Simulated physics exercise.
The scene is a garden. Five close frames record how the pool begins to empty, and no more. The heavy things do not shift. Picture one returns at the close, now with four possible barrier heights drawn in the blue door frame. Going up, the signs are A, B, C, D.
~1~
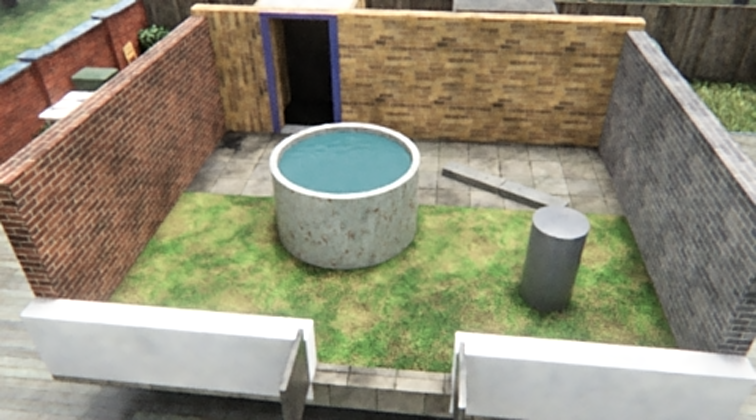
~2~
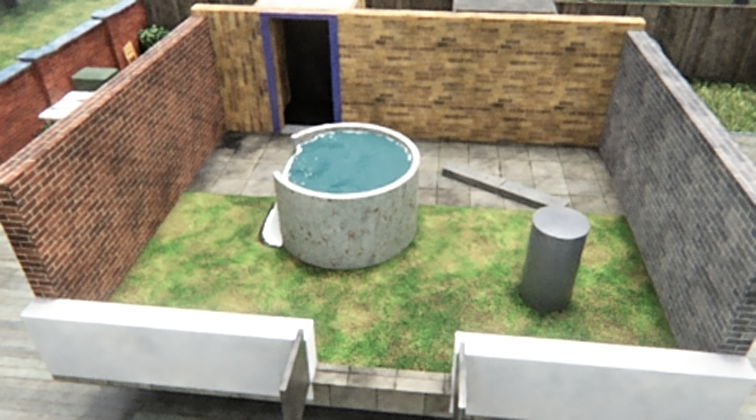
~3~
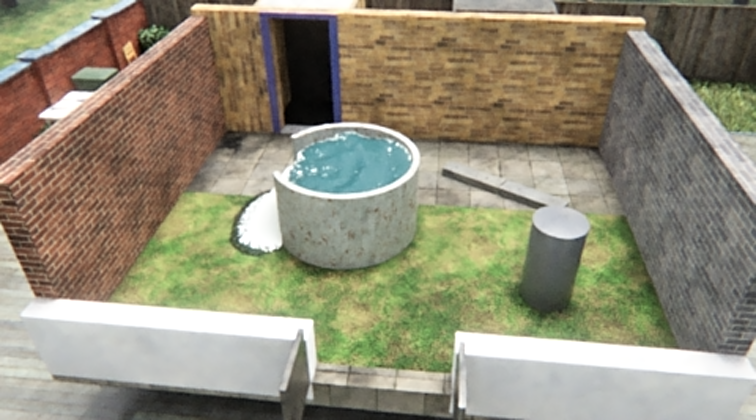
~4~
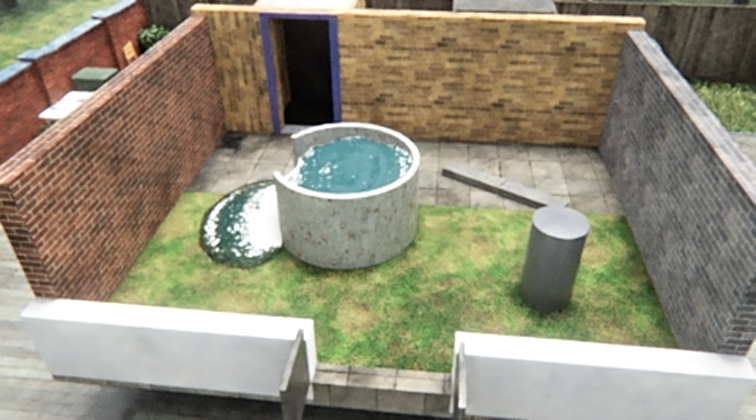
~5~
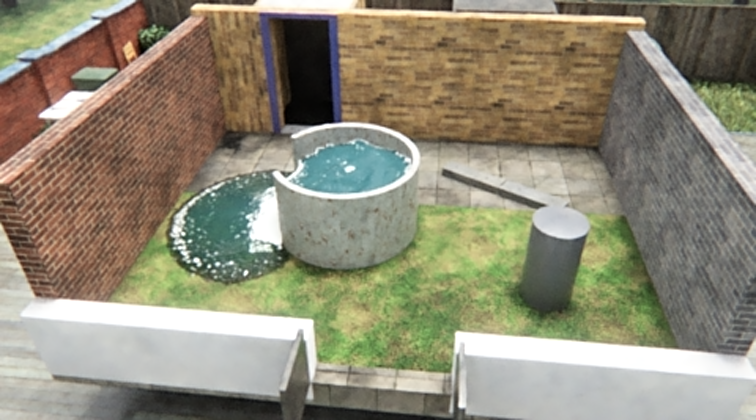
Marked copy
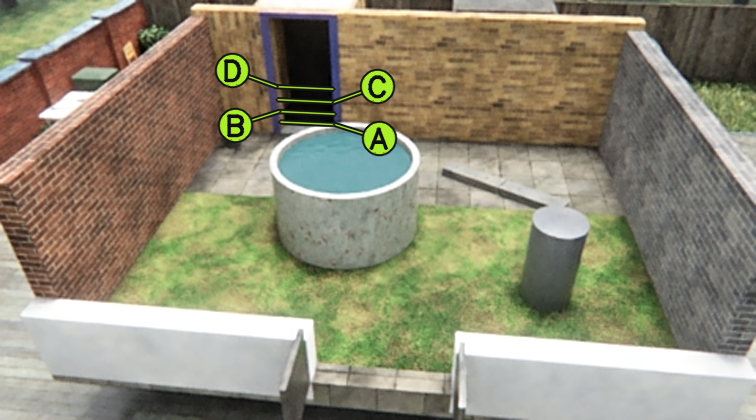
A round, stone-grey pool of blue-green water stands in a walled garden, seen from above by a still camera. Red brick rises on the left, tan brick with a blue-framed doorway behind, and grey brick on the right, with a grey cylinder and a plank nearby. Water pours through a gap in the pool's left side, foaming white, and spreads leftward over the grass in a widening, rounded sheet.
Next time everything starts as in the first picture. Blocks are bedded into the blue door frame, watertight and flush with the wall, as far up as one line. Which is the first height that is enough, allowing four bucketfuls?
The limit is A.
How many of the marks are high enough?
All four.
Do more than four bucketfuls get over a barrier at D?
No, not at all.
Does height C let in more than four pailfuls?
No.
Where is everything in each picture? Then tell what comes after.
Water in the pool at rest, its middle at (345, 163); foot of the blue doorway at (308, 134); open gate at (384, 322).
Water covers 1 % of the ground and shows as far out as (270, 242).
Water covers 3 % of the ground and shows as far out as (244, 247).
Water covers 6 % of the ground and shows as far out as (215, 255).
Water covers 12 % of the ground and shows as far out as (175, 219).
On the marked copy, A at (307, 123); B at (306, 112); C at (305, 101); D at (304, 87); from the bottom up A, B, C, D.
With A, a splash gets over, under a bucket.
With B, nothing gets over.
With C, nothing gets over.
With D, nothing gets over.
